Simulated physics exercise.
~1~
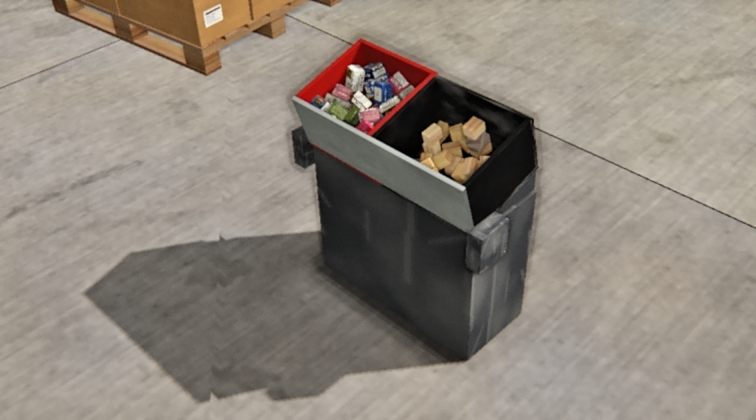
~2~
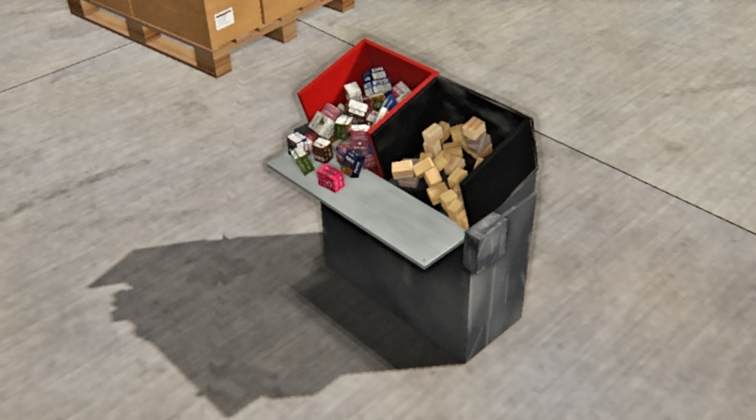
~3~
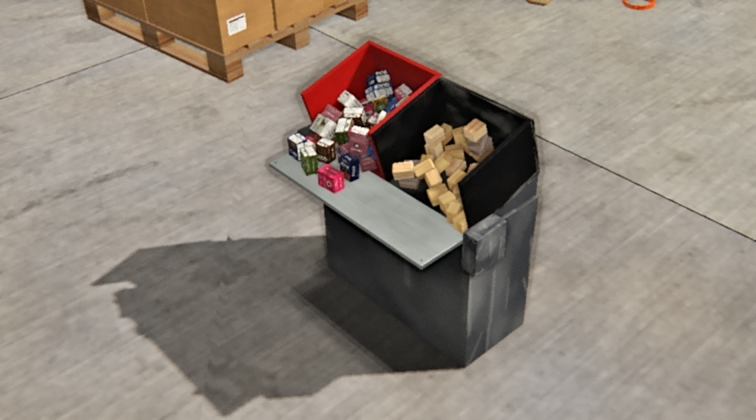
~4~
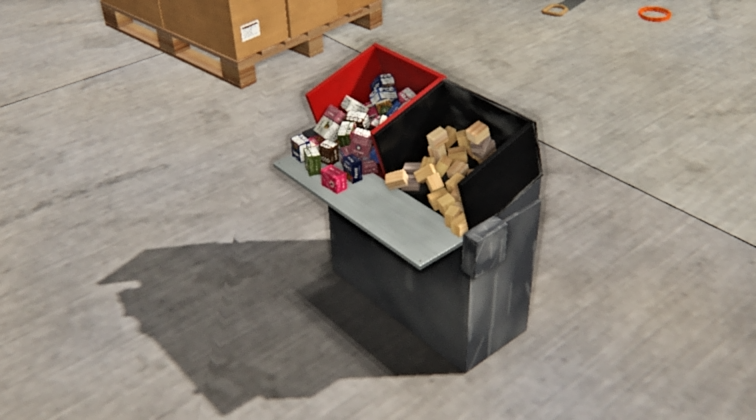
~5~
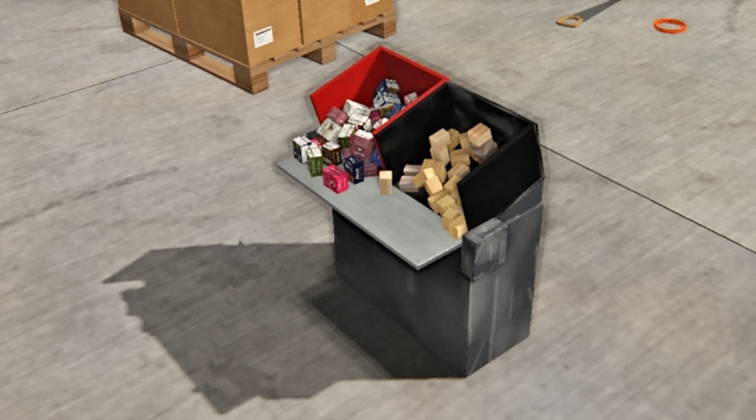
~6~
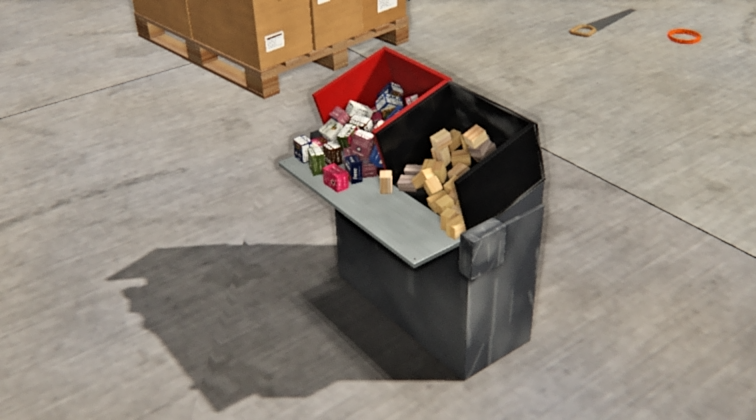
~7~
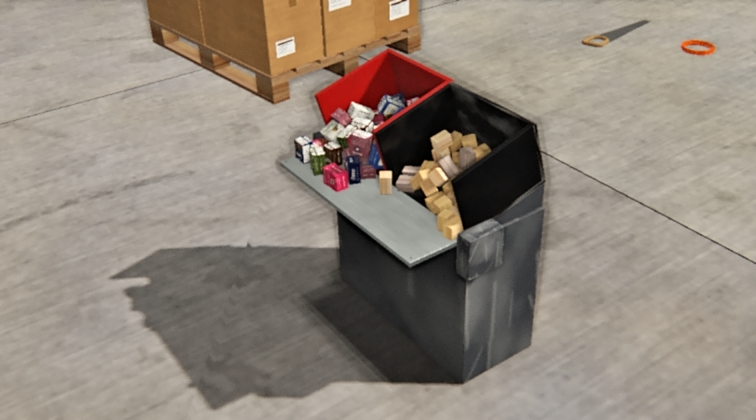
A dark two-part bin holding small cartons in its red side and wooden offcuts in its black side had its grey front flap let down, and the goods slid forward, some cartons and a block resting on the flap, with none on the ground.
